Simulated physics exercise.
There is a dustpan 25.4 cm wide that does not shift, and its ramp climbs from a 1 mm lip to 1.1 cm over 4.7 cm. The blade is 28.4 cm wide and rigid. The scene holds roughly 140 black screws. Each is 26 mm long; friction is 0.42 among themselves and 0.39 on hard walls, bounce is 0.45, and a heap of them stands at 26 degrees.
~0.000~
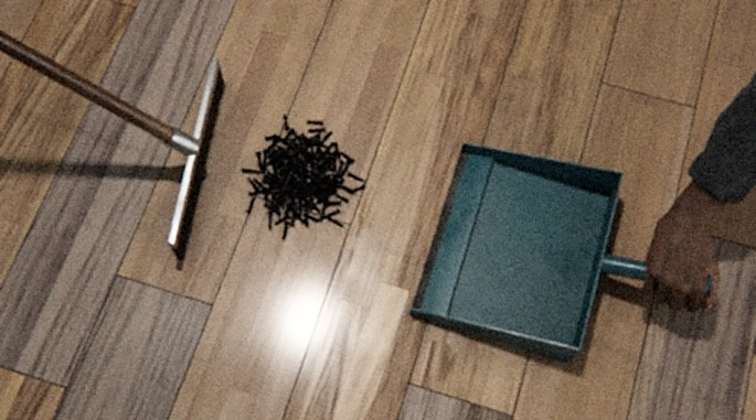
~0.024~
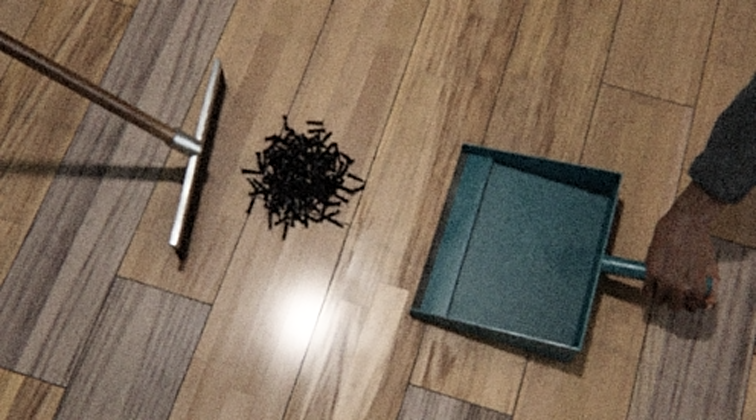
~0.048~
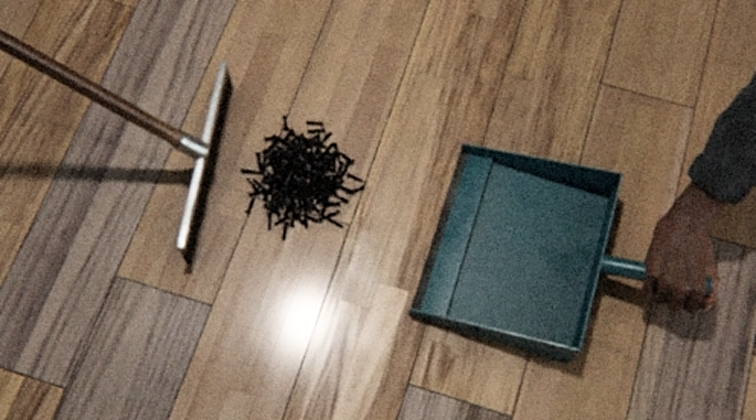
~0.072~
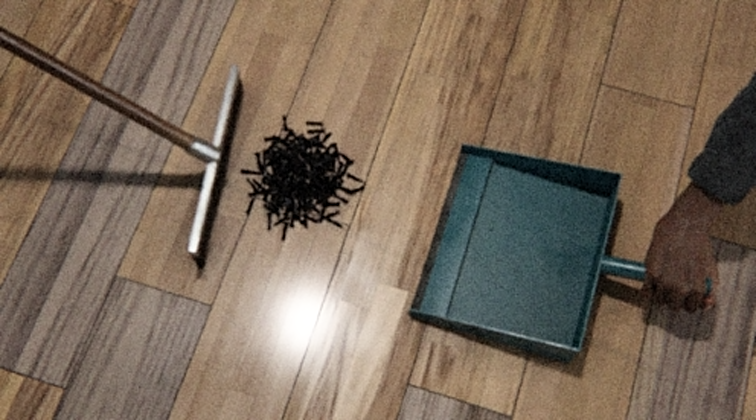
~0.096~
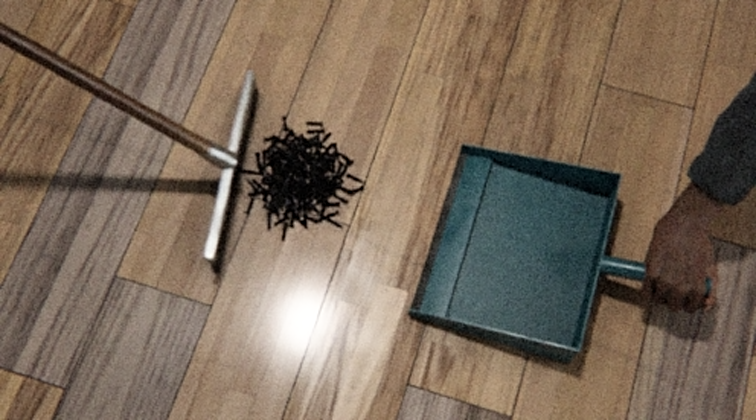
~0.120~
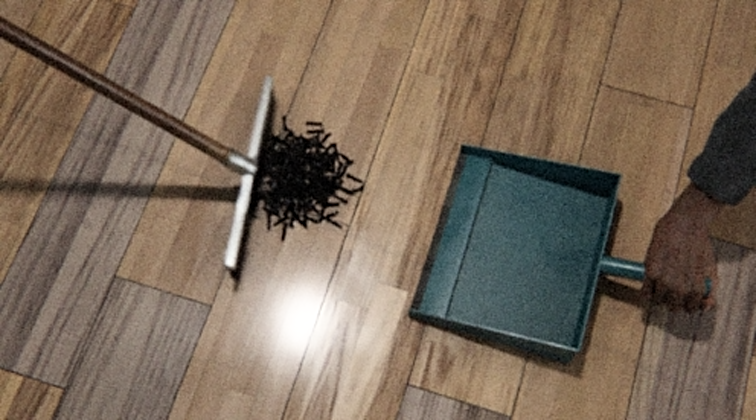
A hand gripping a teal dustpan on a wooden floor while a long-handled blade slides right into a pile of black screws.
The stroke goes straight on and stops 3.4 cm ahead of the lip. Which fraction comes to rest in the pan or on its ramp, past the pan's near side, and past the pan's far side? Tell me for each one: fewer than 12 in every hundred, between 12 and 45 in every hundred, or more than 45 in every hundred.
Result: Pan: The chief portion; near side: A slim portion; far side: A slim portion.
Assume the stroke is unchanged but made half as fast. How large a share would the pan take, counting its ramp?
Roughly 20 in a hundred.
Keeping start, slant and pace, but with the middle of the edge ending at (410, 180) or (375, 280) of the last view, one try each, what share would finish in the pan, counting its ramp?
Some 60 and 55 per cent.
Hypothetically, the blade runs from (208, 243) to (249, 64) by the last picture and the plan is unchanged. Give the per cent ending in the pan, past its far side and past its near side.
You'd see pan at 25, far at 20 and near at 0.
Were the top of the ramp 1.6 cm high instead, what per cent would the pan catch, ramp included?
Something like 60 per cent, ramp included.
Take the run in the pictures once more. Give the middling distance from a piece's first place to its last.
Some 24 cm.
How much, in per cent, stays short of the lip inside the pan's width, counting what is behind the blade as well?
That comes to near 25 percent.
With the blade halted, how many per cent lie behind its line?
Some 0 percent, give or take.
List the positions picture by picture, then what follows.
In the first picture, blade from (173, 244) to (216, 64), moved 0.0 cm, 0 of the pieces shifted so far; middle of the pieces at (300, 175); pan at (527, 256).
In the second picture, blade from (175, 245) to (218, 65), moved 0.3 cm, 0 of the pieces shifted so far; middle of the pieces at (300, 175).
In the third picture, blade from (182, 248) to (225, 68), moved 1.4 cm, 0 of the pieces shifted so far; middle of the pieces at (300, 176).
In the fourth picture, blade from (194, 252) to (236, 71), moved 3.1 cm, 0 of the pieces shifted so far; middle of the pieces at (300, 176).
In the fifth picture, blade from (210, 258) to (251, 77), moved 5.6 cm, 0 of the pieces shifted so far; middle of the pieces at (300, 176).
In the sixth picture, blade from (230, 265) to (270, 83), moved 8.4 cm, 20 of the pieces shifted so far; middle of the pieces at (299, 176); pan at (526, 257). Its pace works out near 1.20 m/s, heading 2 degrees towards the viewer's side.
Then, at 0.22 s, middle of the blade 14 cm from the lip; 0 % over the lip, far side 0 %, near side 0 %.
After 0.29 s, middle of the blade 7 cm from the lip; 0 % over the lip, far side 5 %, near side 0 %.
After 0.49 s, middle of the blade 6 cm from the lip; 70 % over the lip, far side 10 %, near side 0 %.
In the end, at 1.5 s, pan 65 %, near side 0 %, far side 10 %, in front of the lip or behind the blade 25 %.
